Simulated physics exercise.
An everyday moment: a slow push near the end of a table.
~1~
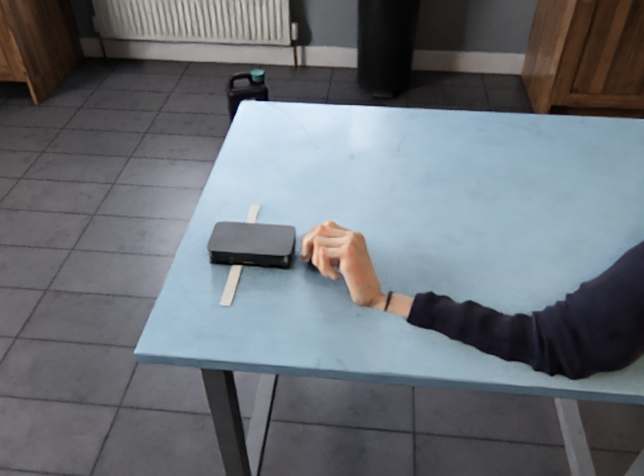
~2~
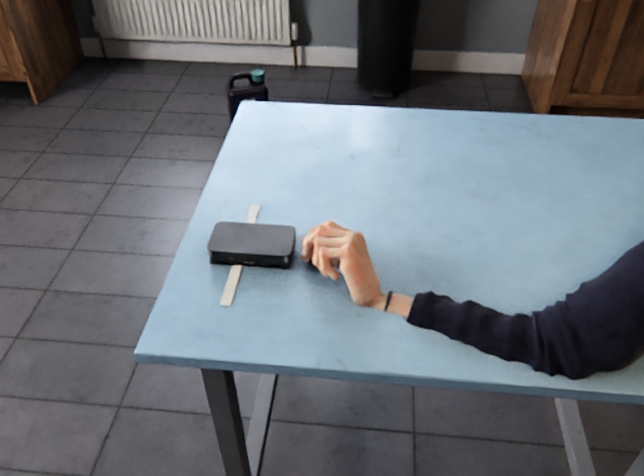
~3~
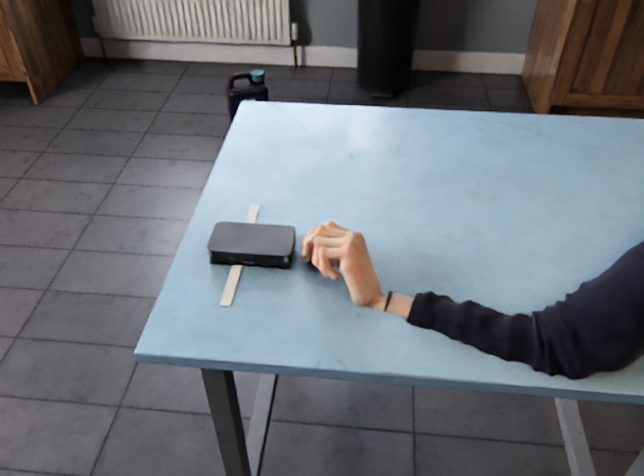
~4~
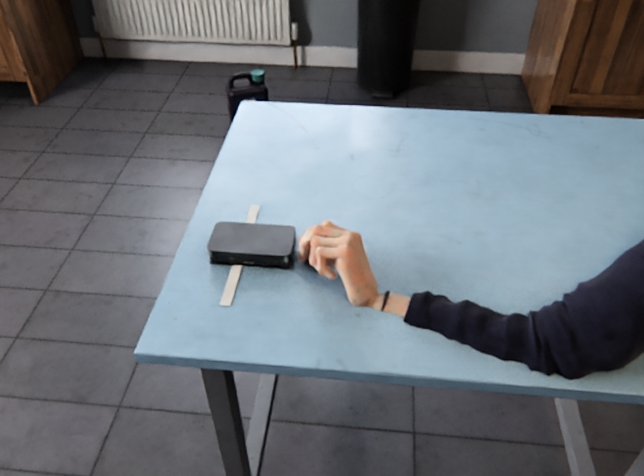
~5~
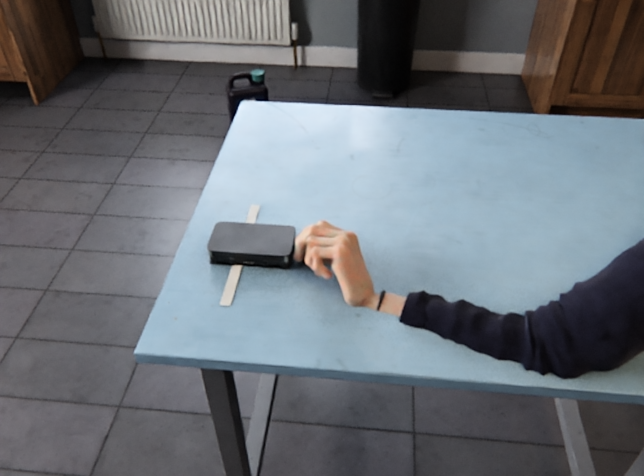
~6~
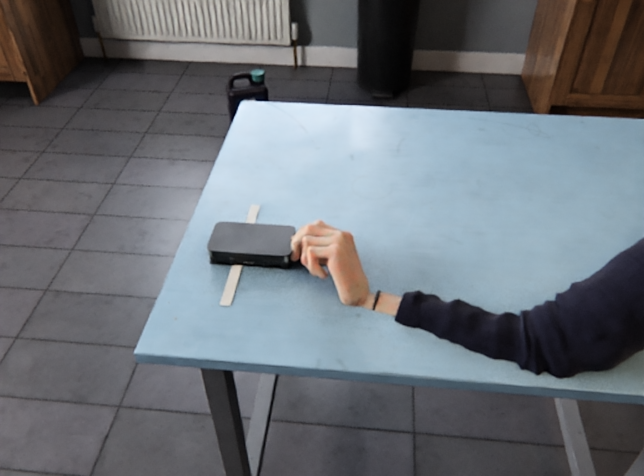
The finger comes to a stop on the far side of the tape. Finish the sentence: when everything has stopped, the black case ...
... sits on the table still.
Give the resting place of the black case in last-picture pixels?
It comes to rest at about (196, 241) in the last picture.
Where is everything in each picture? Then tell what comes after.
The first picture shows black case (253, 245).
The second picture shows black case (253, 245).
The third picture shows black case (253, 245).
The fourth picture shows black case (253, 245).
The fifth picture shows black case (253, 245).
The sixth picture shows black case (253, 245).
Then, 0.40 s on from there, black case displaced a little near (228, 244).
In the end, the black case is still on the table, near (195, 241).
